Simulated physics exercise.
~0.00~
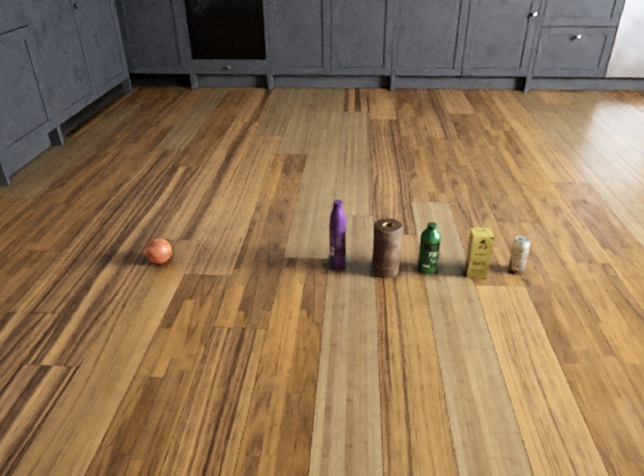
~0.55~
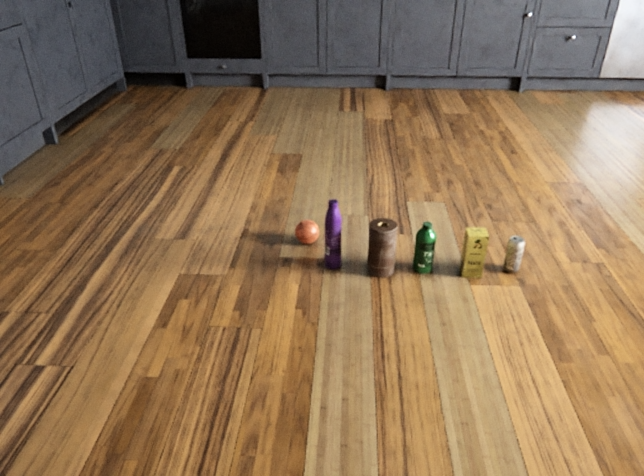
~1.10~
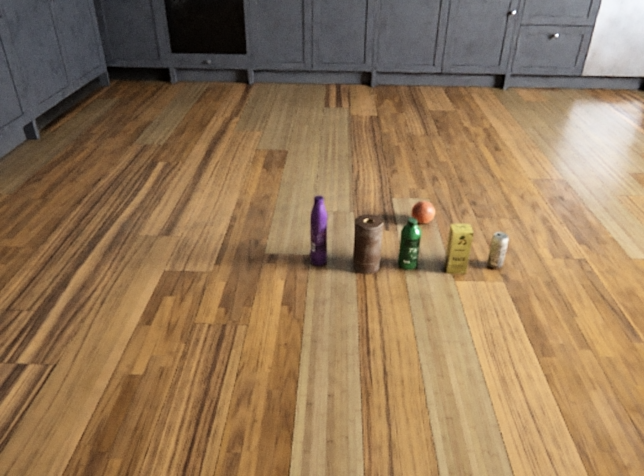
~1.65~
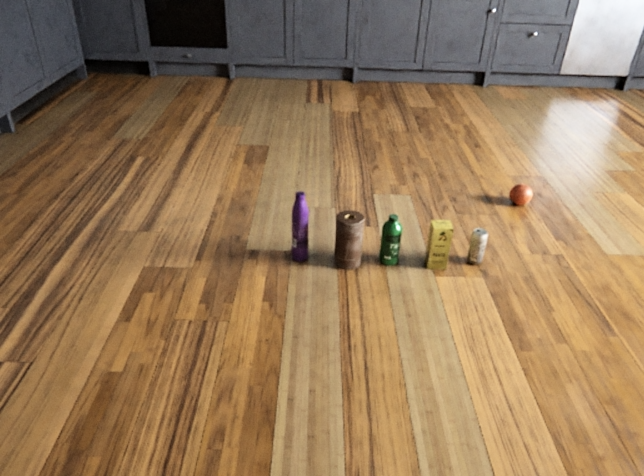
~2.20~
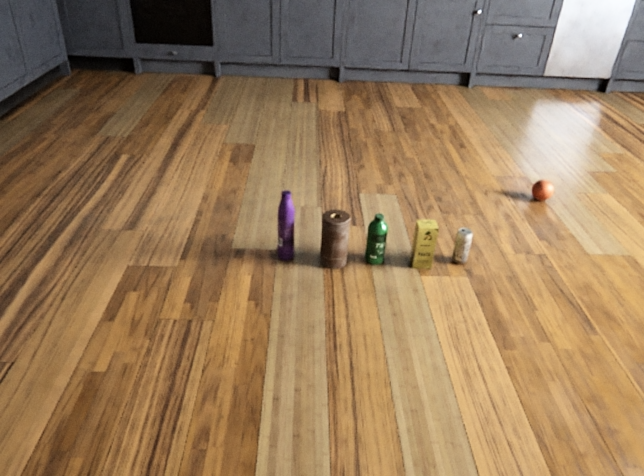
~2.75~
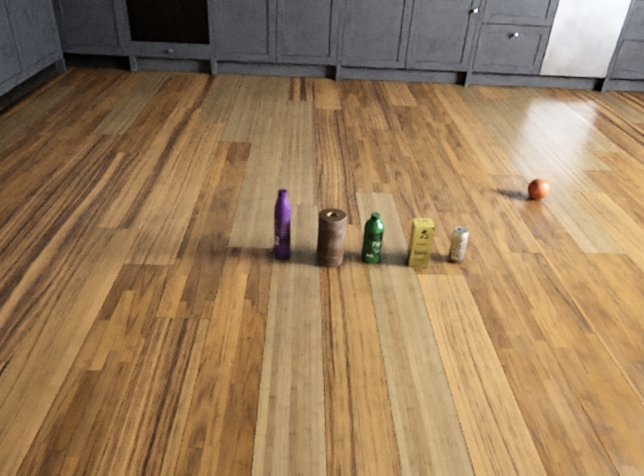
In the video, an orange ball rolls to the right across a wooden floor, passing behind a row of a purple bottle, brown roll, green bottle, yellow carton and whitish can. It comes to rest beyond them on the right, with all five objects still standing.
